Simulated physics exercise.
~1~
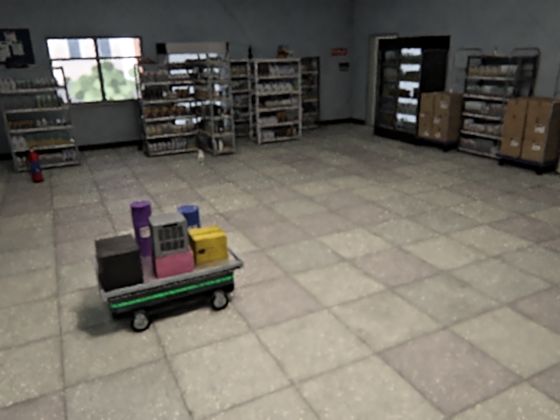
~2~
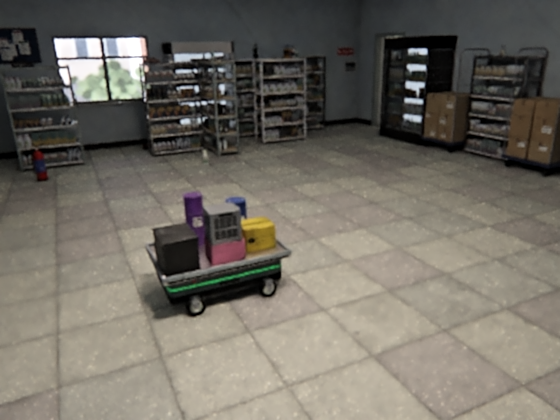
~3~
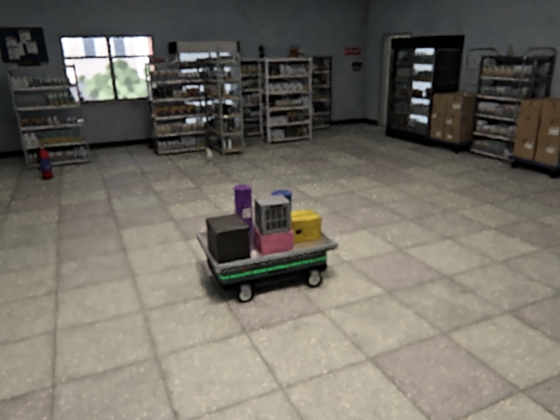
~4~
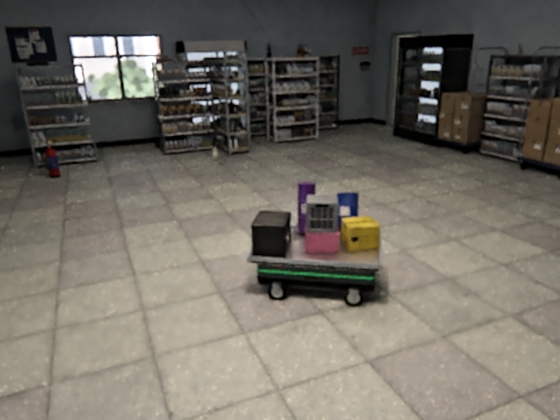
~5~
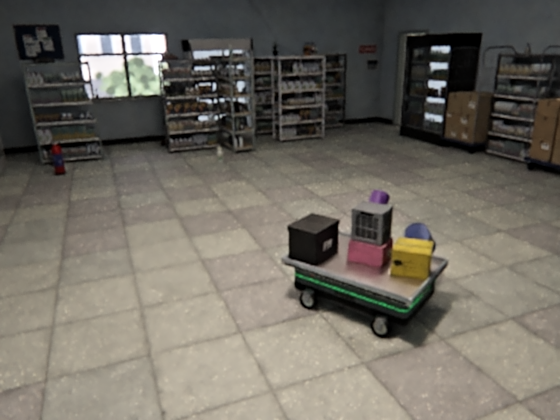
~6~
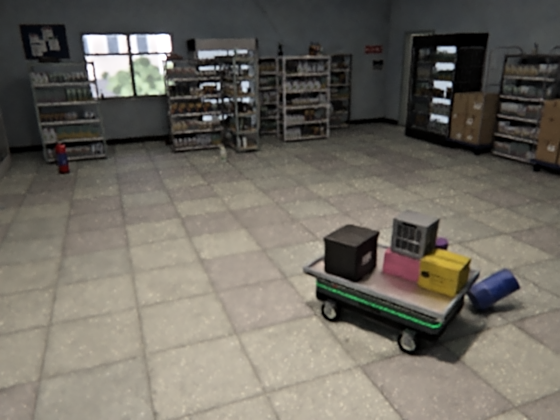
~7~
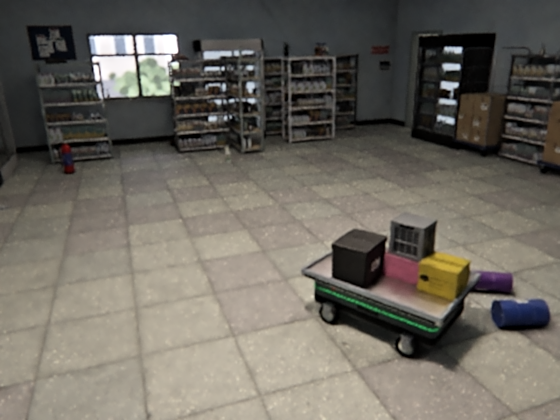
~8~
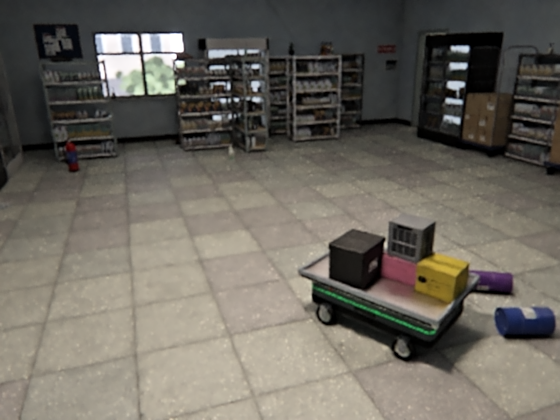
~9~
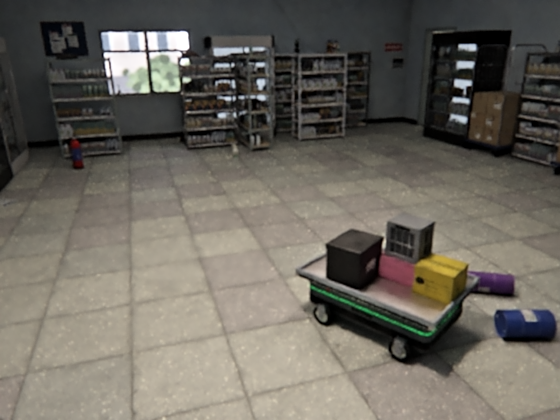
A flat cart carrying boxes, a grey crate and two canisters rolled rightward across a tiled storeroom and turned toward the viewer, and the blue and purple canisters toppled off its far side, ending on the floor beside the stopped, still-loaded cart.
